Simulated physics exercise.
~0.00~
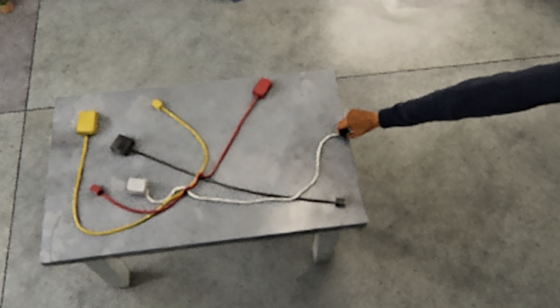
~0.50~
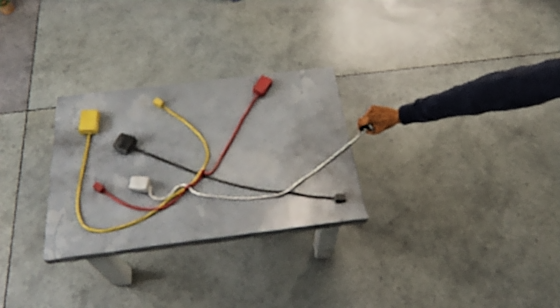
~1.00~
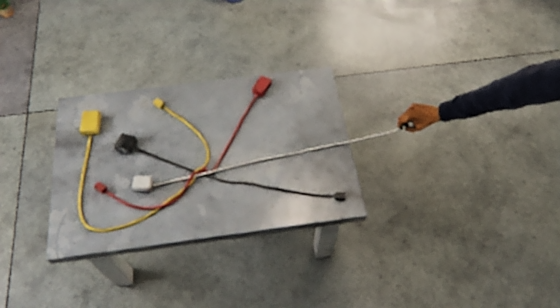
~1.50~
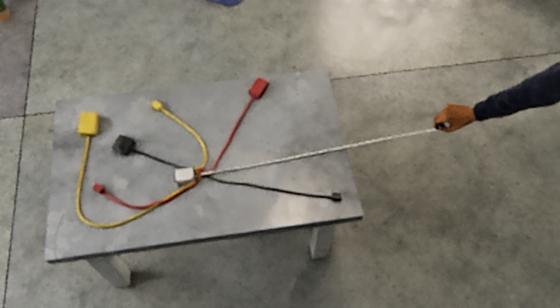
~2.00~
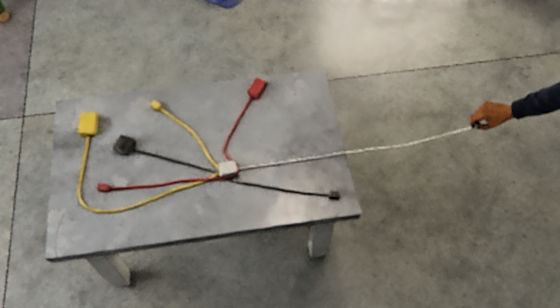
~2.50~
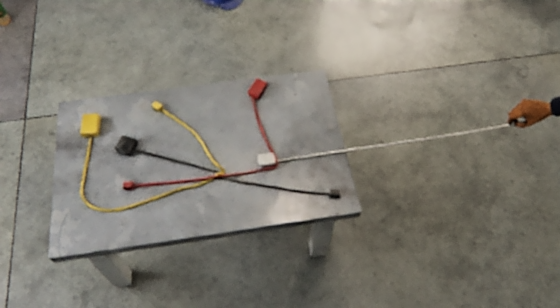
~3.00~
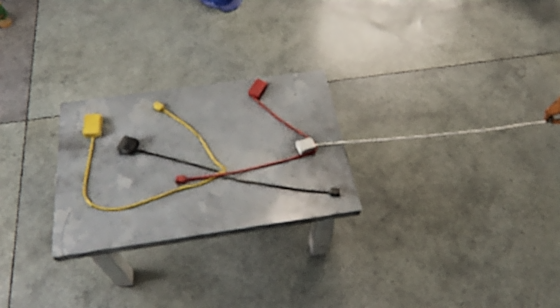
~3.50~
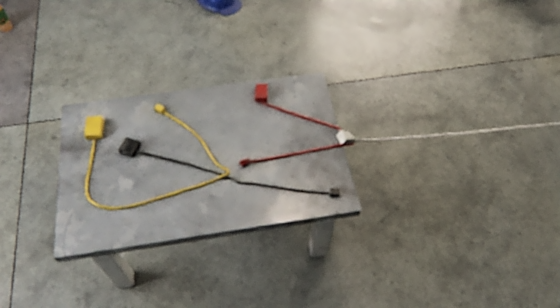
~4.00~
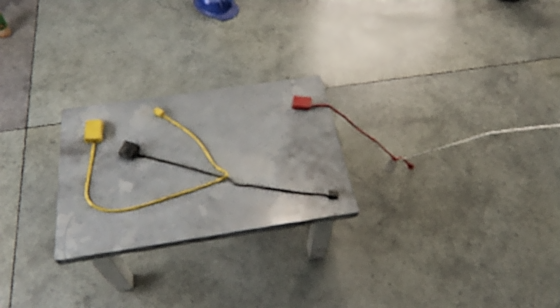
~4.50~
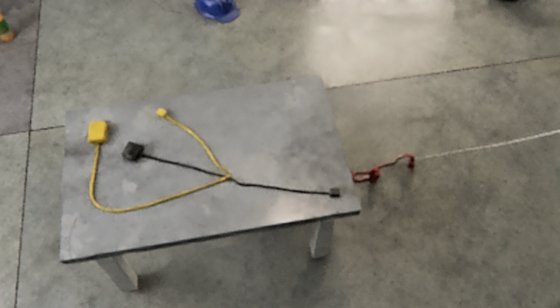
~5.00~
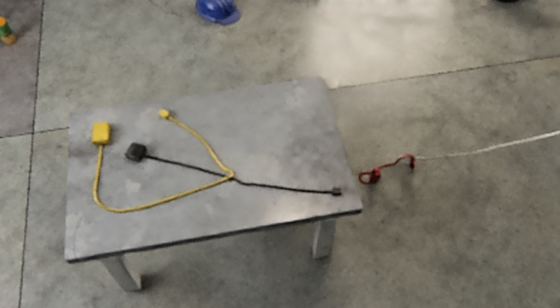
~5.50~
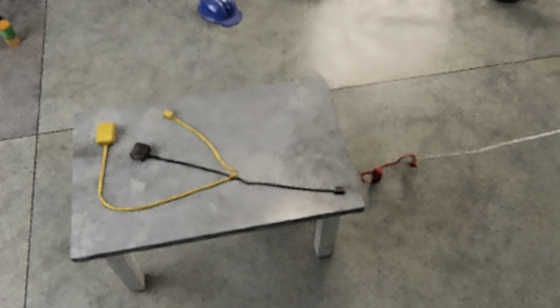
In this clip, a hand pulls a white cable rightward from four crossed cables on a grey table, dragging its charger into the red cable and carrying both over the right edge. The red and white cables end off the table, while the yellow and black ones remain on top.
